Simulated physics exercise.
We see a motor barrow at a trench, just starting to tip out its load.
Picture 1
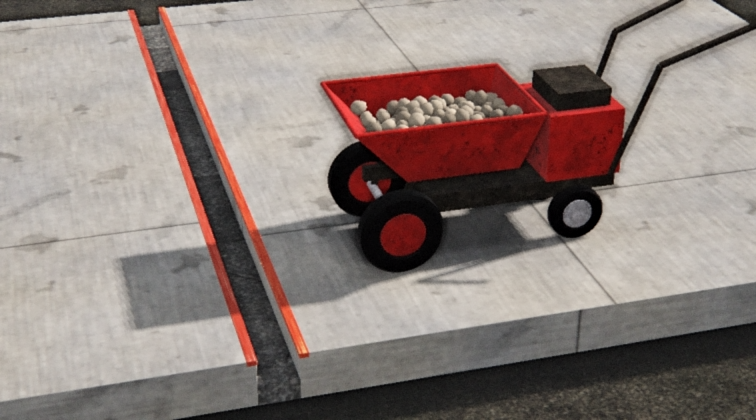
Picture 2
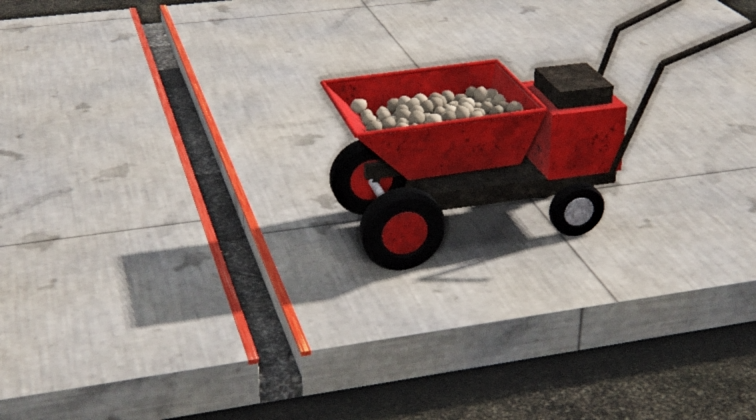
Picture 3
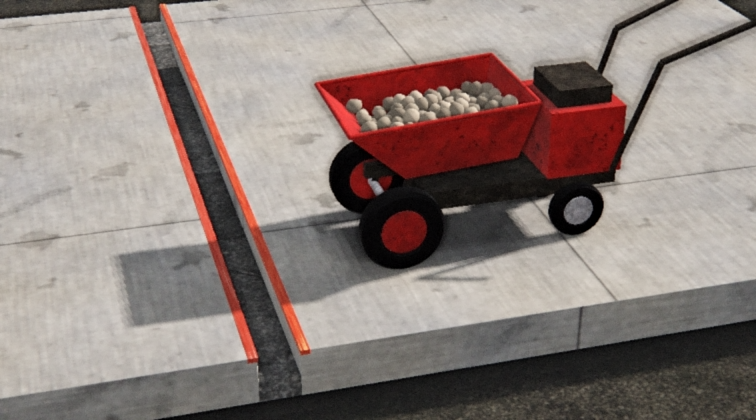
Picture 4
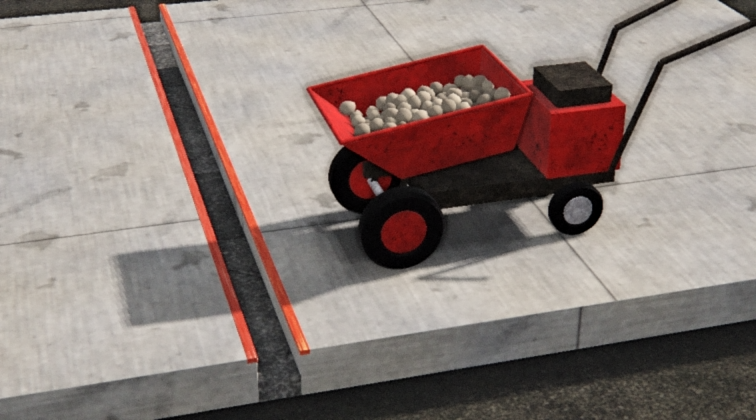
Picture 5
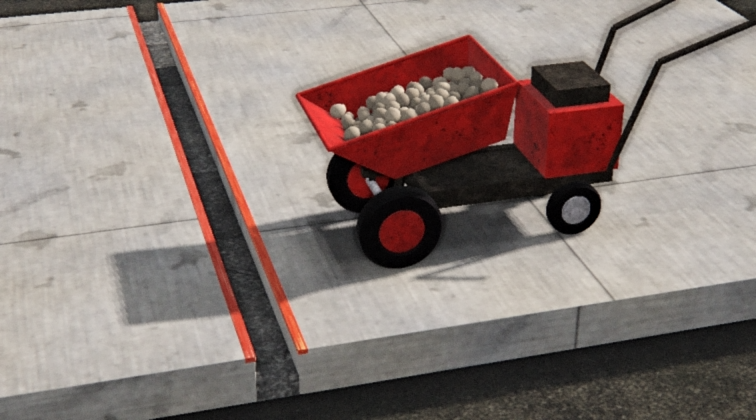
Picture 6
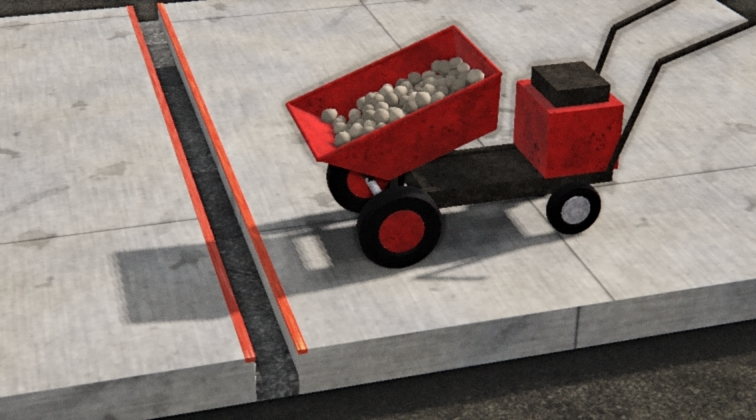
A red motor barrow's skip, loaded with pale, rounded stones, tilted toward the left, slowly at first and then more steeply, while its wheels stayed put beside a narrow, orange-edged trench in the pale paving.
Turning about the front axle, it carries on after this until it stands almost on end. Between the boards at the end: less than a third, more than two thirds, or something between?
Honestly, the trench gets a third to two-thirds of the load.
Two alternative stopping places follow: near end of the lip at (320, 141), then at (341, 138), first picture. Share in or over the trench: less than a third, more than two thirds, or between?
Try 1, less than a third; try 2, the middle third.
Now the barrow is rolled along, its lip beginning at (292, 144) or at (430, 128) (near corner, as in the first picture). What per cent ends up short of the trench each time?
0 % then 60 %.
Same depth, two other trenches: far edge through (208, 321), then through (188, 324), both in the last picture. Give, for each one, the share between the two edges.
First try: About 80 %; second try: About 90 %.
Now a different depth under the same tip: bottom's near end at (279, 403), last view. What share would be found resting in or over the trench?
80 per cent, roughly.
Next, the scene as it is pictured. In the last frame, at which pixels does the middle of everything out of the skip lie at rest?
Resting centre, last frame: Roughly (230, 253).
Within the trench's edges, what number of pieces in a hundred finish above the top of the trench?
Roughly 40 %.
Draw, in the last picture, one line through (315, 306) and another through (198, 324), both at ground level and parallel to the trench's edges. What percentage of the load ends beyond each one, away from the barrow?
Close to 90 per cent, then close to 10 per cent.
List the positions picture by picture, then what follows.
Lip of the skip at (357, 137), level; top of the load at (447, 121), river pebbles; first edge of the trench at (288, 313); far edge at (238, 321), the trench under half as wide as the skip, and about half as deep as wide, in the first picture.
Lip of the skip at (356, 136), tipped barely; top of the load at (452, 113), in the second picture.
Lip of the skip at (350, 138), tipped barely; top of the load at (447, 109), in the third picture.
Lip of the skip at (342, 143), tipped a little; top of the load at (453, 102), in the fourth picture.
Lip of the skip at (330, 150), tipped a little; top of the load at (453, 98), in the fifth picture.
Lip of the skip at (319, 160), tipped clearly; top of the load at (461, 89); first edge of the trench at (286, 310); far edge at (236, 317), in the sixth picture.
Soon, skip tipped steeply; all in the skip.
A while on, skip tipped right over; about two thirds in the skip; a stray few short of the trench; about a quarter in or heaped over the trench; a stray few beyond it; a stray few falling.
Towards the end, skip tipped right over; a small part in the skip; a small part short of the trench; about half in or heaped over the trench; about a quarter beyond it.
Finally, skip tipped right over; a small part in the skip; a small part short of the trench; about half in or heaped over the trench; about a third beyond it.
